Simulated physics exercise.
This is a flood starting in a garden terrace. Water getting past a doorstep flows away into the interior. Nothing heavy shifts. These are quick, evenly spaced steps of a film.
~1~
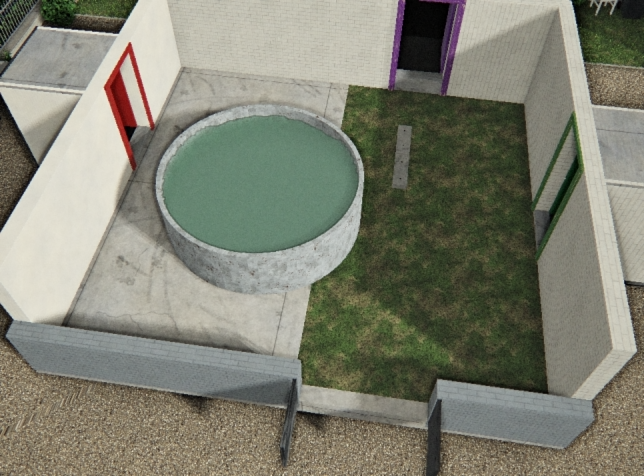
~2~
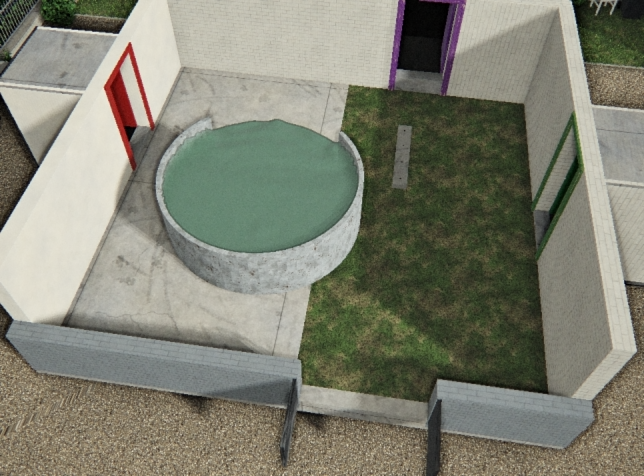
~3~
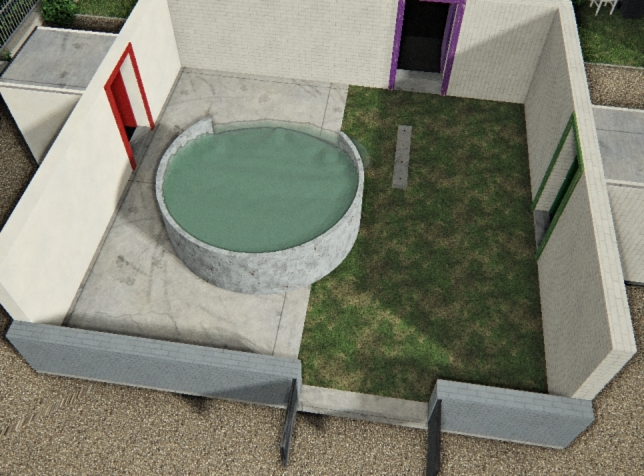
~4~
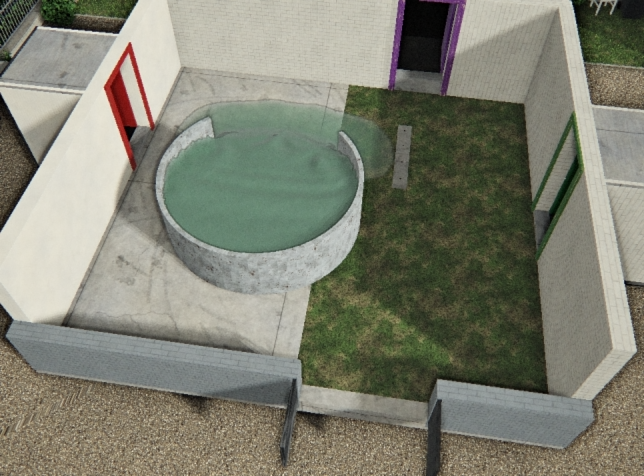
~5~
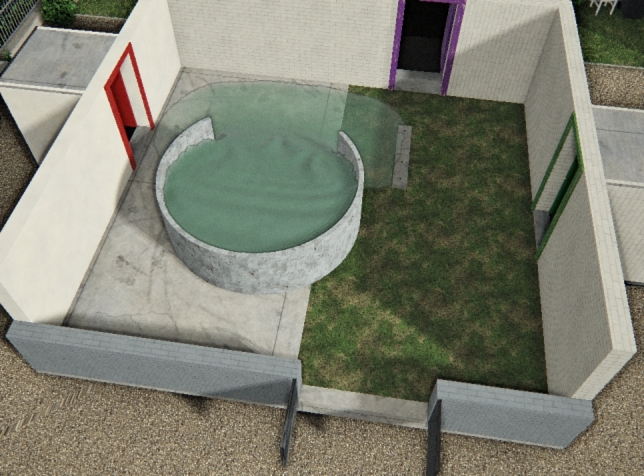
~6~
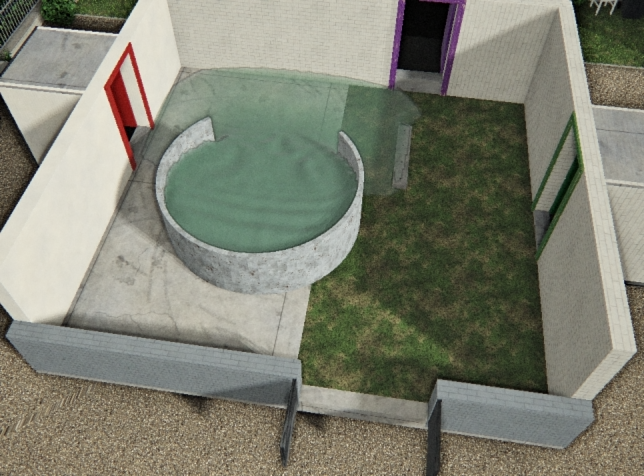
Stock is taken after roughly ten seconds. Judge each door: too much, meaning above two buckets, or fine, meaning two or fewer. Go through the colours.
Purple door: Fine, green door: Too much, red door: Too much.
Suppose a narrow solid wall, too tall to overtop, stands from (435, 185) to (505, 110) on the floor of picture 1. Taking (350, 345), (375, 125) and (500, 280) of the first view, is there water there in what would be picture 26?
Reading them off in sequence: Spared, swamped, spared.
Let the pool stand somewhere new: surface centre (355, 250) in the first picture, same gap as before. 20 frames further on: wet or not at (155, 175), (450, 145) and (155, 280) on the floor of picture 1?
Point by point: Swamped; swamped; still bare.
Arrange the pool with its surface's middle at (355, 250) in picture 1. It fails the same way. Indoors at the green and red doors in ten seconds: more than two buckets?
Green door tops the limit, red door tops the limit.
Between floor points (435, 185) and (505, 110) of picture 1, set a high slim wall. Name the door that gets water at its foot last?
Last: The green-painted one.
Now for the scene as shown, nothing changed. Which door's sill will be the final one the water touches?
Result: The green-painted one.
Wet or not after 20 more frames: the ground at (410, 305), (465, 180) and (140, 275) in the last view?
First spot not wet, second inundated, third inundated.
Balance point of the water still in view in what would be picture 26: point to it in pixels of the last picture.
The balance point is around (302, 151).
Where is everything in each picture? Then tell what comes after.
Still water in the round pool at (261, 177), in the first picture.
The front is at a hidden place, out from the gap on the round pool's far side, in the second picture.
The front is at a hidden place, out from the gap on the round pool's far side, in the third picture.
Water pours out on the round pool's far side and has run to (388, 148), in the fourth picture.
Water pours out on the round pool's far side and has run to (171, 112), in the fifth picture.
The front is at (415, 109), out from the gap on the round pool's far side, in the sixth picture.
A moment on, water covers 35 % of the floor; the purple door wet at the sill, nothing in, the green door not reached, the red door wet at the sill, nothing in.
Next, water covers 40 % of the floor; the purple door under two buckets in, the green door not reached, the red door under two buckets in.
Then, water covers 65 % of the floor; the purple door under two buckets in, the green door wet at the sill, nothing in, the red door under two buckets in.
Later, water covers 100 % of the floor; the purple door under two buckets in, the green door over two buckets in, the red door over two buckets in.
In the end, water covers 100 % of the floor; the purple door under two buckets in, the green door far over two buckets in, the red door over two buckets in.
